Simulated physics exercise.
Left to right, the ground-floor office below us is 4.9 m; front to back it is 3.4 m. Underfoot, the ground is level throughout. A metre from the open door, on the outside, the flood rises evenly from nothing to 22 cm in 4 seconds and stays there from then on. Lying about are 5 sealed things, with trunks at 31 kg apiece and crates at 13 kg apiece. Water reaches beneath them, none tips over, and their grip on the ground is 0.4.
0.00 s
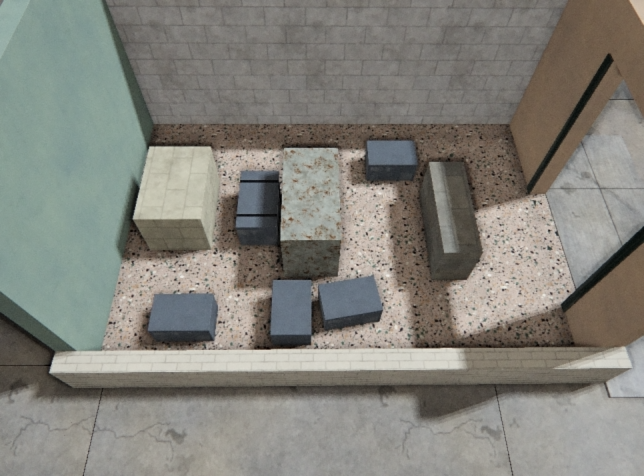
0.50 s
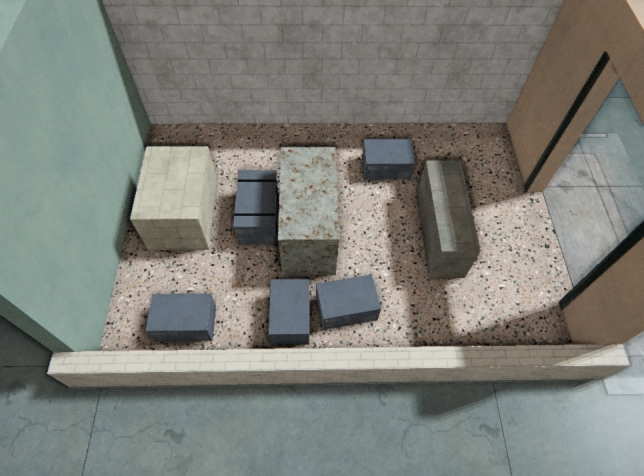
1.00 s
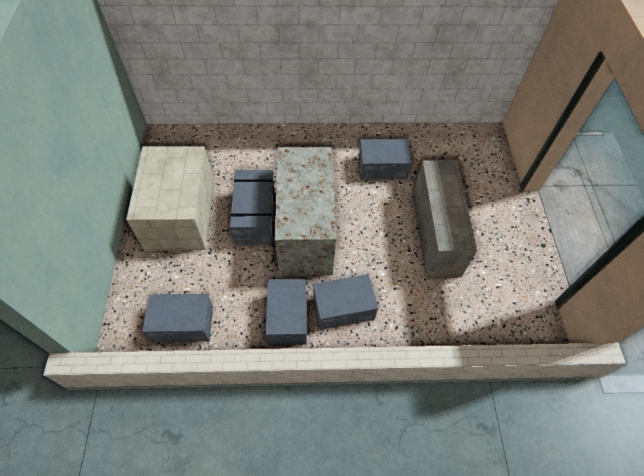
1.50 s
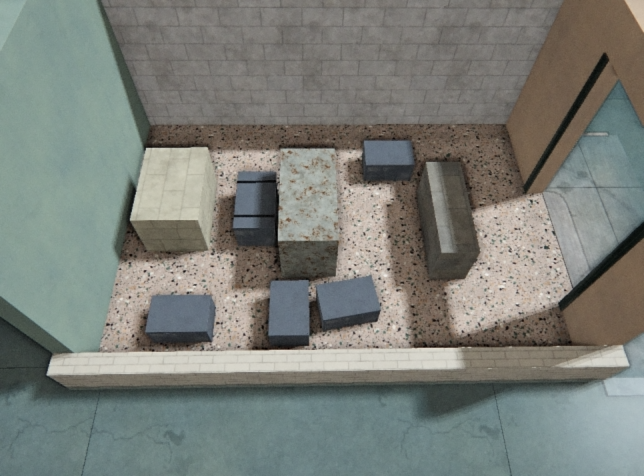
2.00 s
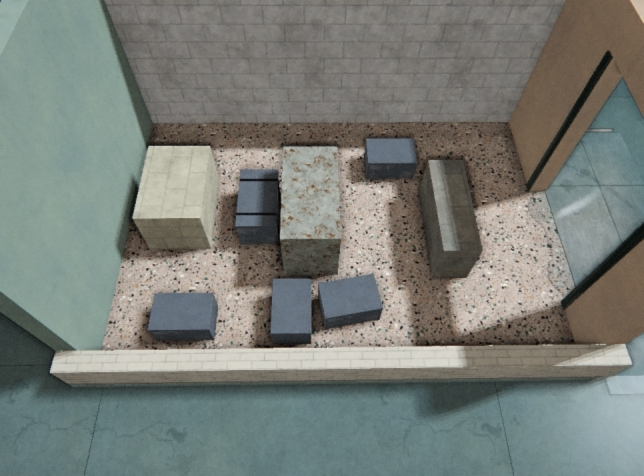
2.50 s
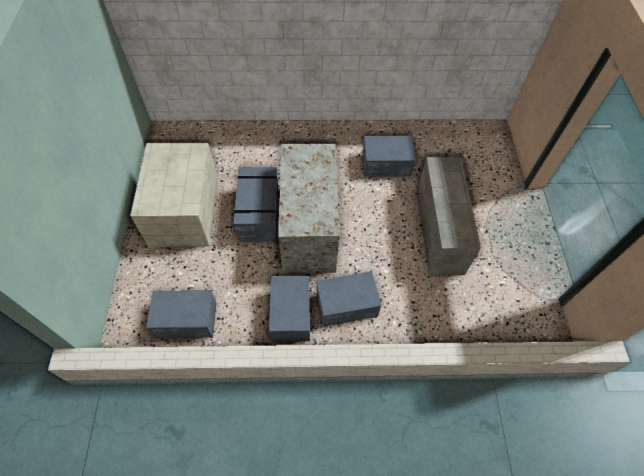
At the start, box-like blocks sit on a speckled floor seen from above, with dry grey paving outside the low front wall. Bluish-green water then spreads over the paving and covers the ground beyond the right-hand doorway, and lastly a thin sheet slips inside across the floor, while the blocks stay still.
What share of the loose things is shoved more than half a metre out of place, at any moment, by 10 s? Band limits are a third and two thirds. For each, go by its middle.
I expect the share that gets shoved will be in the middle band.
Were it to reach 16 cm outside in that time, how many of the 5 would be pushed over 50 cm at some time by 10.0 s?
I count 1 of them in that case.
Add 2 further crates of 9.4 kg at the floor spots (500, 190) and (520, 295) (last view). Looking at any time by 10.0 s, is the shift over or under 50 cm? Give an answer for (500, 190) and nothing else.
That spot comes out higher.
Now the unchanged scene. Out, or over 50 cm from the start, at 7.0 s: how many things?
I count 1 of them.
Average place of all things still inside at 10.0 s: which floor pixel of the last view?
The centre sits near (273, 240).
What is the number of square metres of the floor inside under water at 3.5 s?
About 2.0 m2 is covered.
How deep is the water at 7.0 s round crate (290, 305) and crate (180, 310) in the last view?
Roughly 3 and 4 cm.
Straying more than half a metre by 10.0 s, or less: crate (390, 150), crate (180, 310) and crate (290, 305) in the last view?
Within, beyond, beyond.
After 3.5 s 0 of 5 are over 50 cm from their spots; 0 afloat.
After 4.5 s 0 of 5 are over 50 cm from their spots; 0 afloat.
After 7.0 s 1 of 5 are over 50 cm from their spots; 0 afloat.
After 10.0 s 2 of 5 are over 50 cm from their spots, and 2 have been at some point; 2 afloat.
